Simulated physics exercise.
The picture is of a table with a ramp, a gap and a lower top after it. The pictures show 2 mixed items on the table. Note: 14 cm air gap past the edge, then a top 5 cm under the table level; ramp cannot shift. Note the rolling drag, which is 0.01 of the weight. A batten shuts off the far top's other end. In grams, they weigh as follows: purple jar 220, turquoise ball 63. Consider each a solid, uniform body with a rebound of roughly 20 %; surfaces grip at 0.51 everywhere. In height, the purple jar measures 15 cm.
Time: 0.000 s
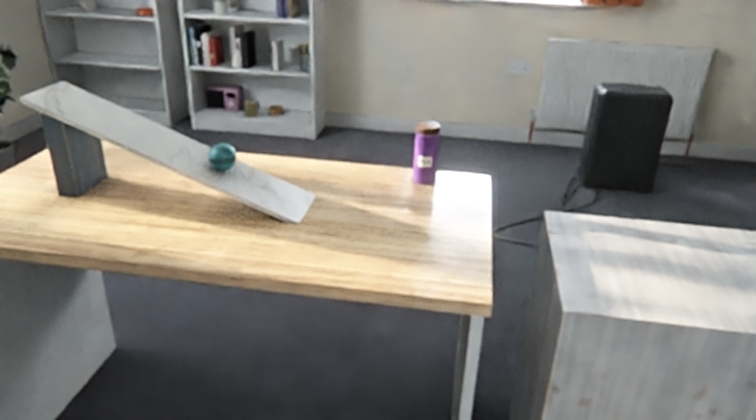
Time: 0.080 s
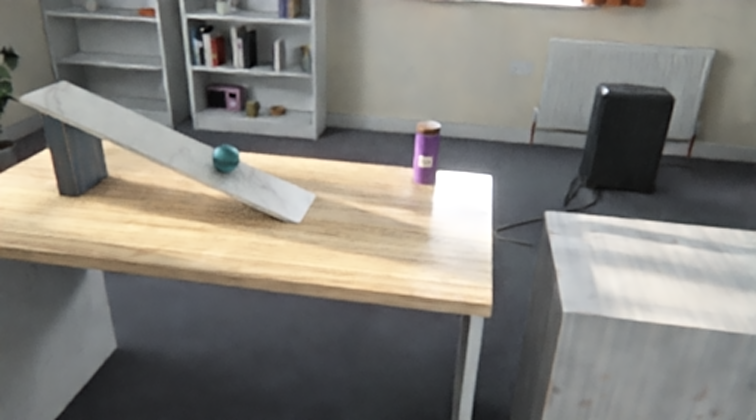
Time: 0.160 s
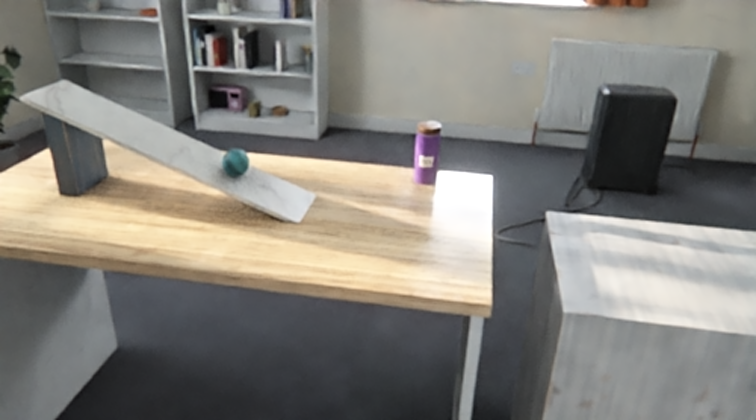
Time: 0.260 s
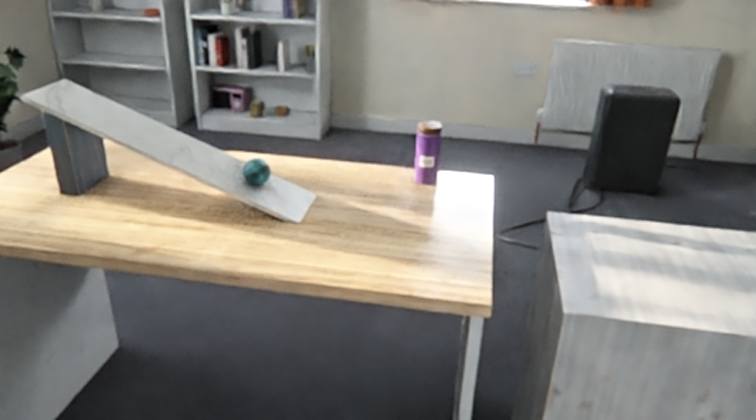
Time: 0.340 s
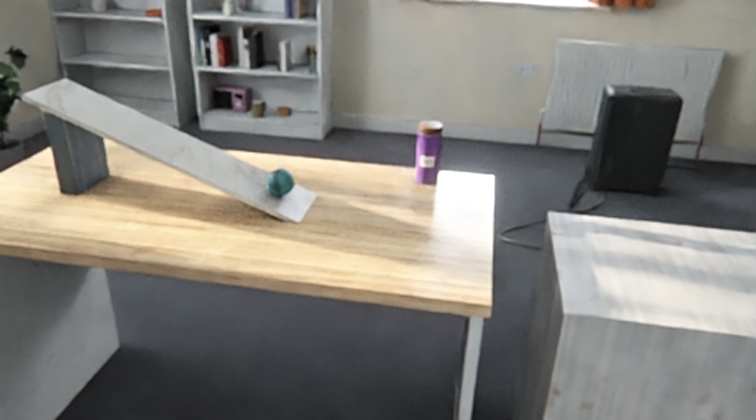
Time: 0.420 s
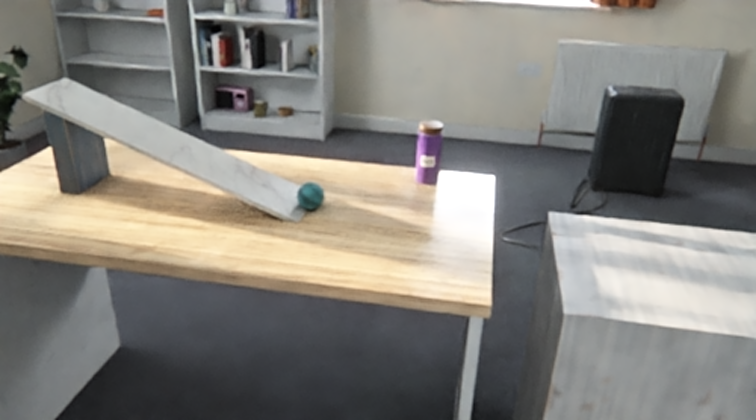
A turquoise ball rolls down a pale ramp onto a wooden table holding a purple jar.
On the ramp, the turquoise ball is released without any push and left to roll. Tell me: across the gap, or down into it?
Down into it.
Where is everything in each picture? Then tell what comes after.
In the first picture, 62 cm to the edge; turquoise ball (223, 157); purple jar (426, 153).
In the second picture, 61 cm to the edge; turquoise ball (226, 158); purple jar (427, 153).
In the third picture, 59 cm to the edge; turquoise ball (236, 162); purple jar (427, 153).
In the fourth picture, 54 cm to the edge; turquoise ball (257, 172); purple jar (428, 153).
In the fifth picture, 48 cm to the edge; turquoise ball (281, 182); purple jar (429, 153).
In the sixth picture, 42 cm to the edge; turquoise ball (311, 196); purple jar (429, 153).
By 0.72 s, 12 cm to the edge; turquoise ball near (438, 209).
By 1.12 s, down in the gap; turquoise ball near (513, 296).
When it is over (1.6 s), down in the gap; purple jar within 8 cm of the start.
